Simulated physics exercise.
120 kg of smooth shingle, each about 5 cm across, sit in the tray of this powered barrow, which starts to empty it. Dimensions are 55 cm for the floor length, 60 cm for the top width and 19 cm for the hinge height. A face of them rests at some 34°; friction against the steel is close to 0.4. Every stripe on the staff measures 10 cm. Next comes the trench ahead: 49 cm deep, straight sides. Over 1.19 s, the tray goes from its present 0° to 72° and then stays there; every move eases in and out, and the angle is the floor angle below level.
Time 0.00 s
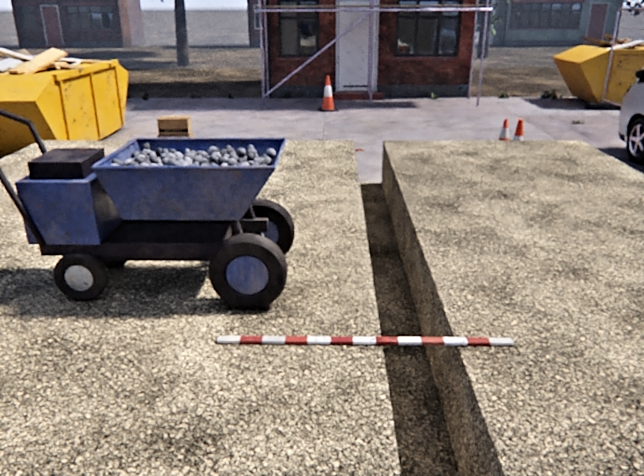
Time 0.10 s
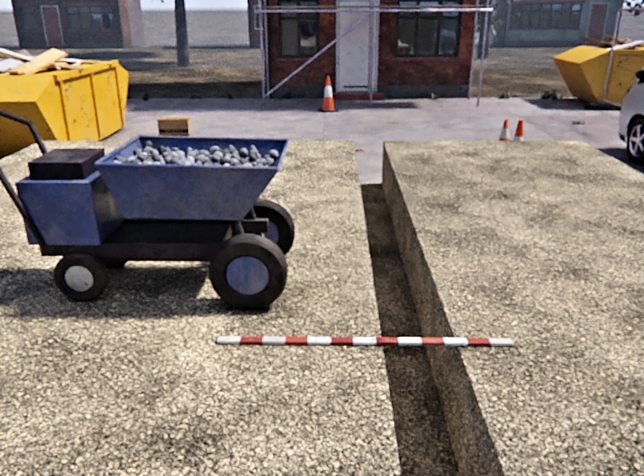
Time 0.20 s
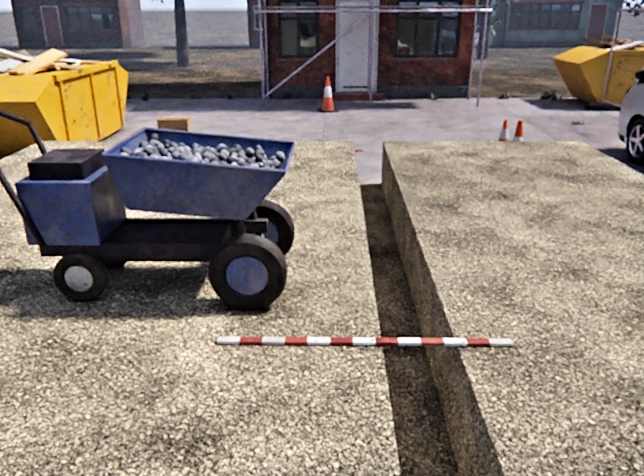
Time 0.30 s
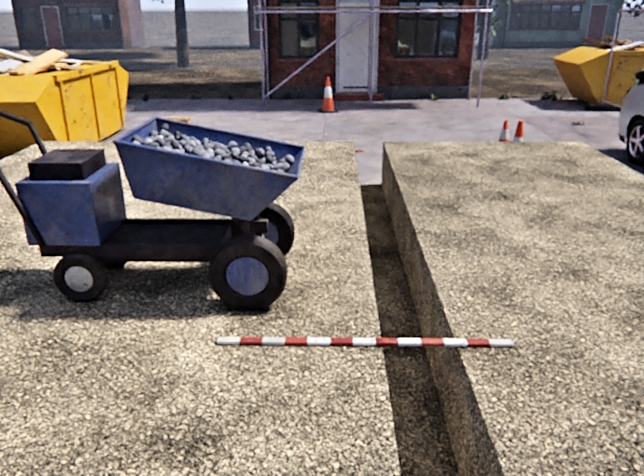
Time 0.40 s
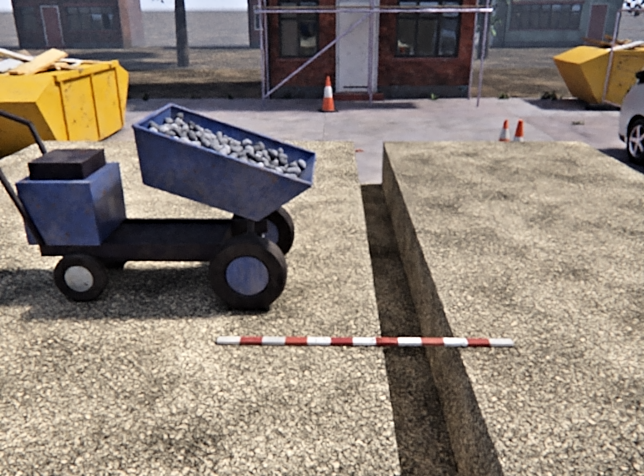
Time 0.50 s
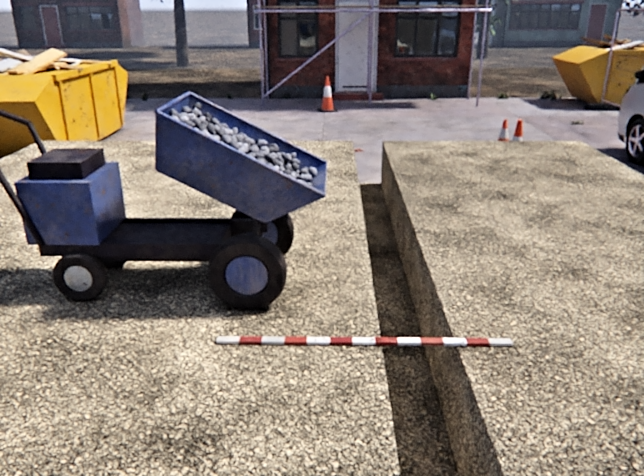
On a gravelly building site in front of a brick building with scaffolding, seen from slightly above by a still camera, a narrow trench cuts through the ground. A blue powered barrow loaded with grey stones stands at left, with yellow skips, orange cones and a red-and-white staff lying across the trench. The barrow stays put while its tray rises at the back, tilting steadily further down to the right.
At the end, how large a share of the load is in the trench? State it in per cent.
A share of about 97 per cent.
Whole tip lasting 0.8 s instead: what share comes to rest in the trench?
It'd be some 90 per cent.
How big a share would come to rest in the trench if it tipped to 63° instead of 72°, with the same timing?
Close to 90 per cent then.
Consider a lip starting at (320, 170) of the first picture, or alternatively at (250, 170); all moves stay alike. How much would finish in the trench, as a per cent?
Roughly 50 percent for the first, and 90 percent for the second.
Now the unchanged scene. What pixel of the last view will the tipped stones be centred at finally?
In the last view, about (403, 349).
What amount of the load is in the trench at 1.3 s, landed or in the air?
About 50%.
After 0.9 s the floor is at 61°; 99 % in the tray, 1 % short of the trench; the foremost stones are at (365, 229).
After 1.3 s the floor is at 72°; 47 % in the tray, 2 % short of the trench, 50 % in the trench, 1 % past the trench; the foremost stones are at (445, 282).
After 1.6 s the floor is at 72°; 16 % in the tray, 2 % short of the trench, 79 % in the trench, 3 % past the trench; the foremost stones are at (505, 278).
After 3.6 s the floor is at 72°; 0 % in the tray, 97 % in the trench, 3 % past the trench; the foremost stones are at (545, 278).
